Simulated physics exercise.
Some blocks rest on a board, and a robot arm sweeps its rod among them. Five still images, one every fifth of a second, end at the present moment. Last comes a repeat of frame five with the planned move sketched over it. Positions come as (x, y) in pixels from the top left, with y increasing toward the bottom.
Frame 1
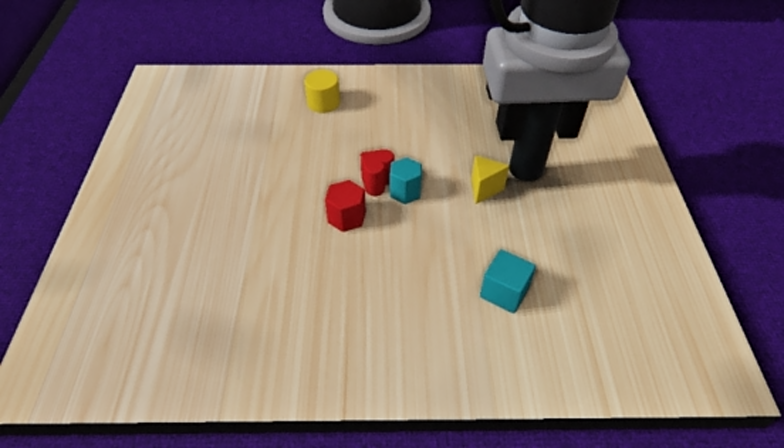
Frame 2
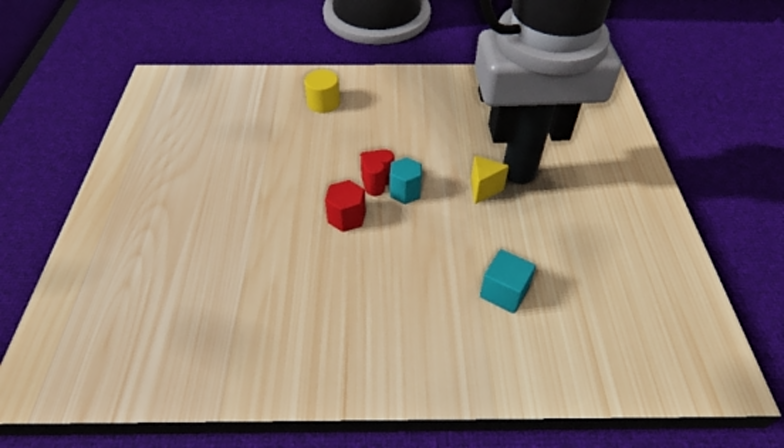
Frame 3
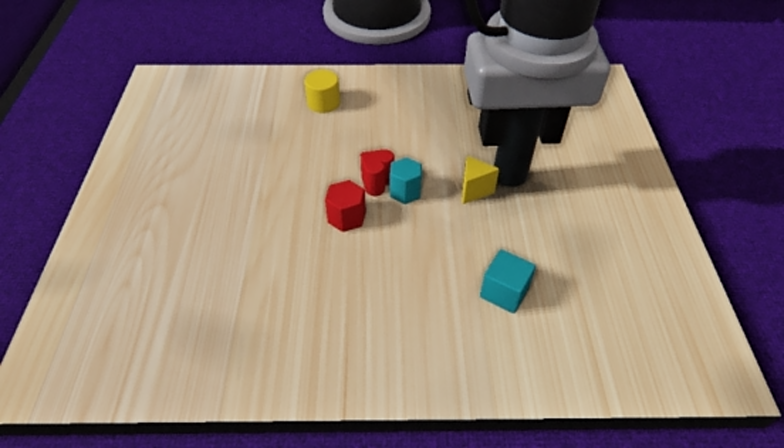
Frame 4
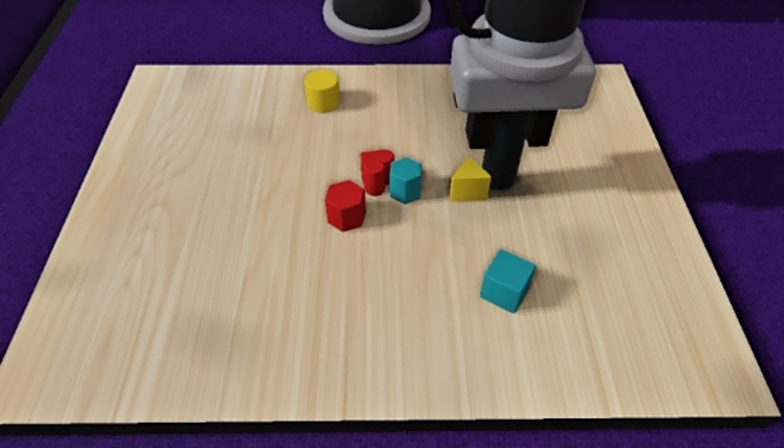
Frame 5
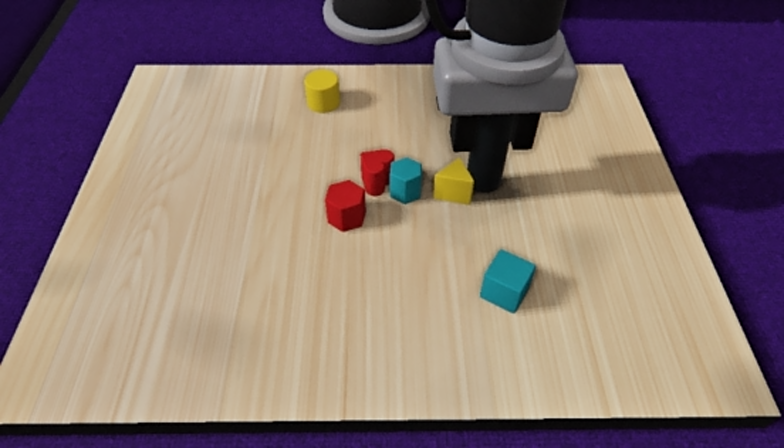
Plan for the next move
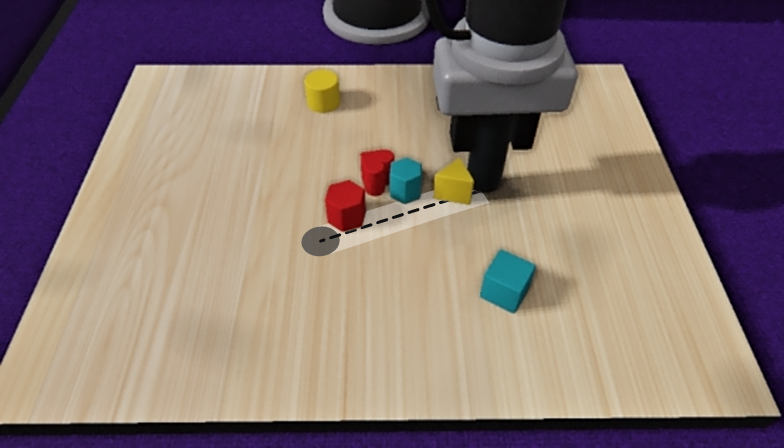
On a wooden board, a robot arm's rod pushes a yellow triangular block left.
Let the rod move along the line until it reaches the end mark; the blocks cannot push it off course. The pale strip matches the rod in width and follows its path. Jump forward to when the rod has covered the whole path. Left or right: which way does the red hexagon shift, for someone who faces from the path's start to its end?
It's going to go right.
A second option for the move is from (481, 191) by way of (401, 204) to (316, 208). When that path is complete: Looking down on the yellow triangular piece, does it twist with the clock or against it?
The yellow triangular piece rotates counterclockwise.
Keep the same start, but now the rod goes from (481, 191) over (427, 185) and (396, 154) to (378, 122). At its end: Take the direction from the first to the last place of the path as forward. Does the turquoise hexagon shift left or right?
It is displaced to the left.
Drawn move, from (481, 191) to (321, 241).
What follows on the original path. One third of the way, rod at (430, 196); red heart block at (367, 154), turned 30° clockwise; turquoise hexagon at (378, 173), turned 55° clockwise; yellow triangular piece at (401, 186).
Two thirds of the way, rod at (375, 213); red hexagon at (311, 194), turned 45° anticlockwise; red heart block at (363, 151), turned 55° clockwise; turquoise hexagon at (358, 172), turned 90° clockwise; yellow triangular piece at (344, 192), turned 55° clockwise.
At the end, rod at (319, 231); red hexagon at (297, 192), turned 65° anticlockwise; red heart block at (363, 151), turned 55° clockwise; turquoise hexagon at (358, 172), turned 90° clockwise; yellow triangular piece at (328, 189), turned 80° clockwise.
